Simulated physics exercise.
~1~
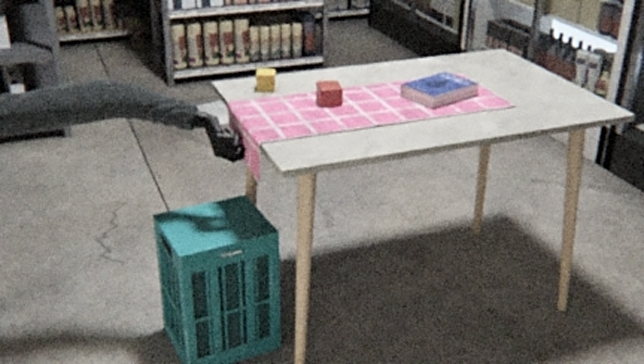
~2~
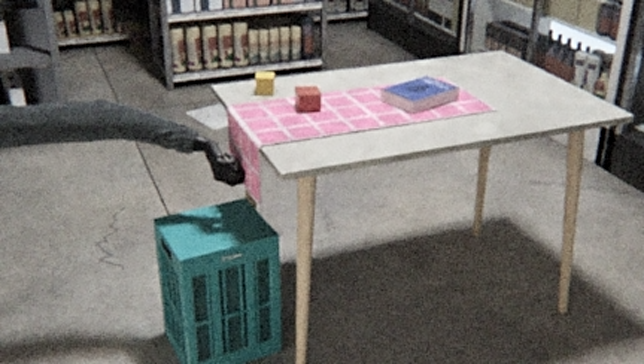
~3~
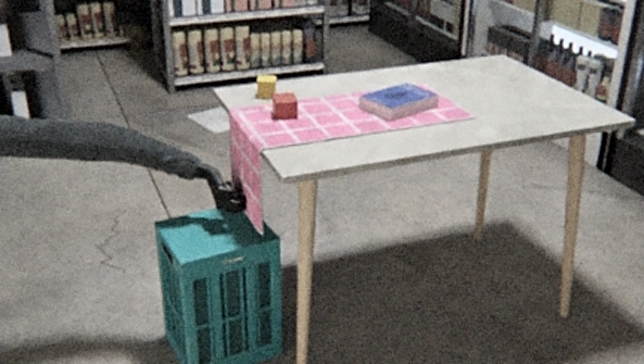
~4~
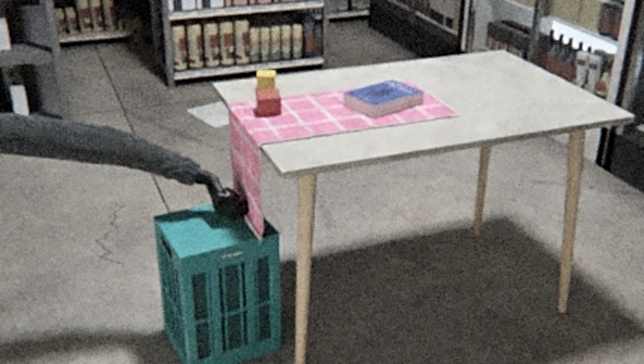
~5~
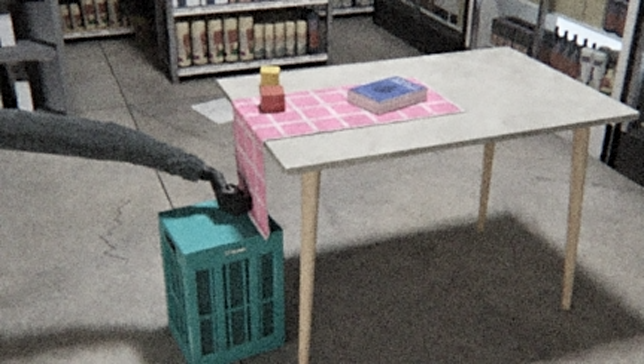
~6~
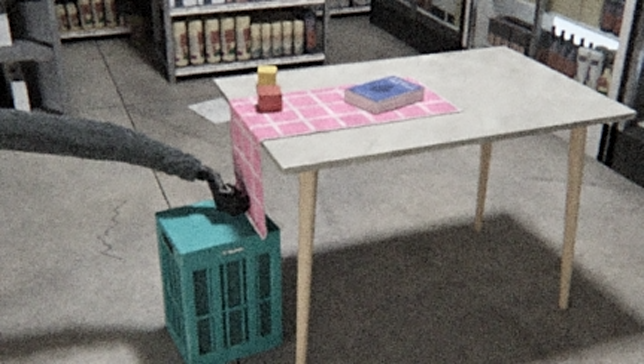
A pink checked tea towel lies across the left part of a pale table in a shop-like room with stocked shelves, seen from slightly above by a gently swaying camera. A red block and a blue book rest on it, a yellow block stands near the table's far left edge, and a turquoise crate sits on the floor below. A dark-sleeved arm reaches in from the left and pulls the hanging hem downward. The towel slides left, carrying the red block and book along, while the yellow block stays put. The hem reaches the crate and the pulling stops, with both blocks and the book still on the table.
